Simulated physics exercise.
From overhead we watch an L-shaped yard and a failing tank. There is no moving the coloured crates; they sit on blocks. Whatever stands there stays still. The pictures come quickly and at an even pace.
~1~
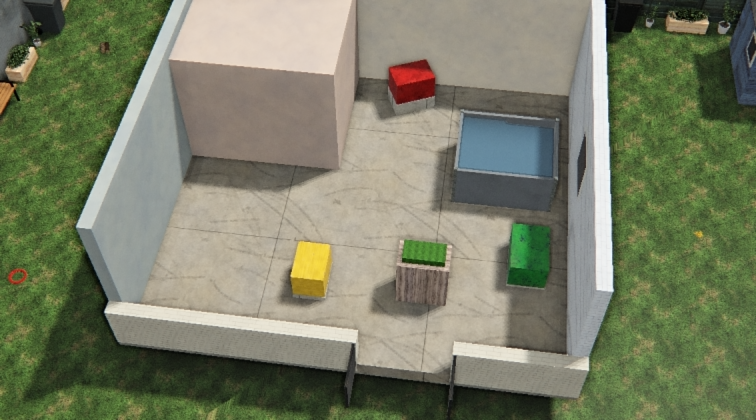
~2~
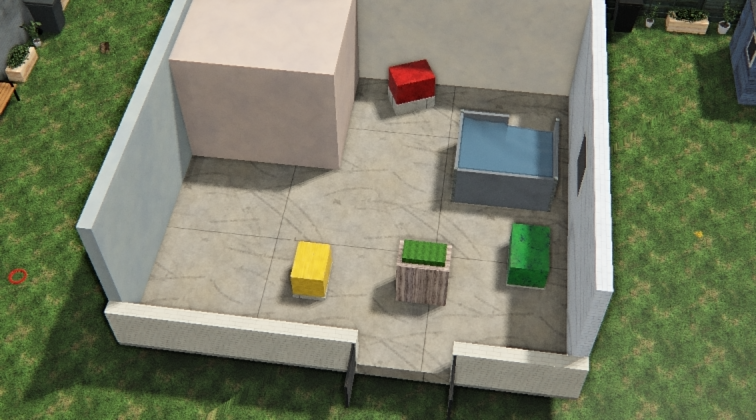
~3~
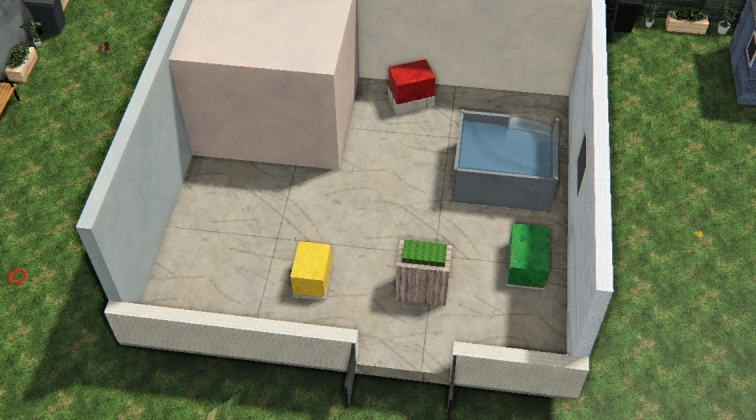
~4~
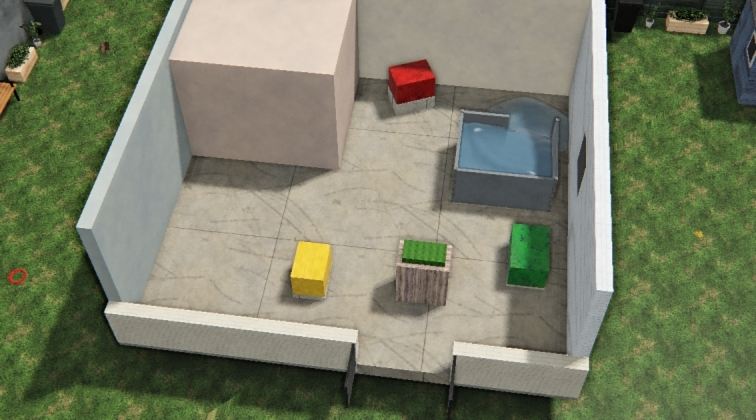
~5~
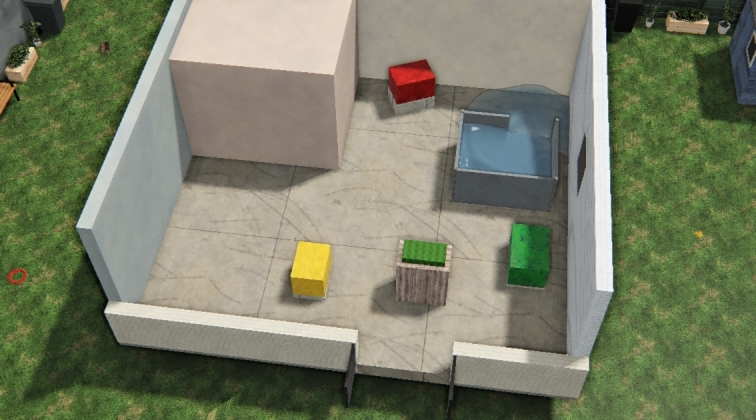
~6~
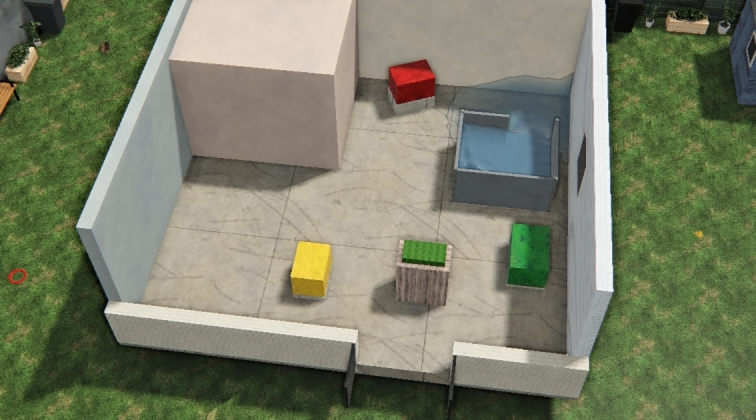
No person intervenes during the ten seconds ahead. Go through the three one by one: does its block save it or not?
One by one: The red crate sits too low; the yellow crate sits too low; the green crate sits too low.
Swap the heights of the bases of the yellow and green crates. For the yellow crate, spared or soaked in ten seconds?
Verdict on the yellow crate: It gets flooded.
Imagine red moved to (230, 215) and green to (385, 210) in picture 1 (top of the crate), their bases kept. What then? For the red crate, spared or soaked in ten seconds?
I'd say the red crate stays clear.
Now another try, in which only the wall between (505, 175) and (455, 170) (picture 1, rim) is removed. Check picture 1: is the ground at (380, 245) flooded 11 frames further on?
Honestly, it looks soaked to me.
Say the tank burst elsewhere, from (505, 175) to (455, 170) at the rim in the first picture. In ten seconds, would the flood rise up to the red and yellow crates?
In that case the red crate is never flooded and the yellow crate is flooded.
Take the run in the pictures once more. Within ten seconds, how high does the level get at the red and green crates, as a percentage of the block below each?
150 and 170 per cent, roughly.
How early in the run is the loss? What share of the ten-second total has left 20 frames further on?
About 0 per cent.
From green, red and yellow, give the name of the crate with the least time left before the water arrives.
That one is the red one.
A moment on, water covers 10 % of the floor; the red crate water round its plinth, the yellow crate not reached, the green crate not reached.
Next, water covers 20 % of the floor; the red crate water round its plinth, the yellow crate not reached, the green crate not reached.
Then, water covers 45 % of the floor; the red crate water round its plinth, the yellow crate not reached, the green crate water round its plinth.
Later, water covers 80 % of the floor; the red crate water round its plinth, the yellow crate water round its plinth, the green crate water round its plinth.
In the end, water covers 95 % of the floor; the red crate was topped, the yellow crate was topped, the green crate was topped.
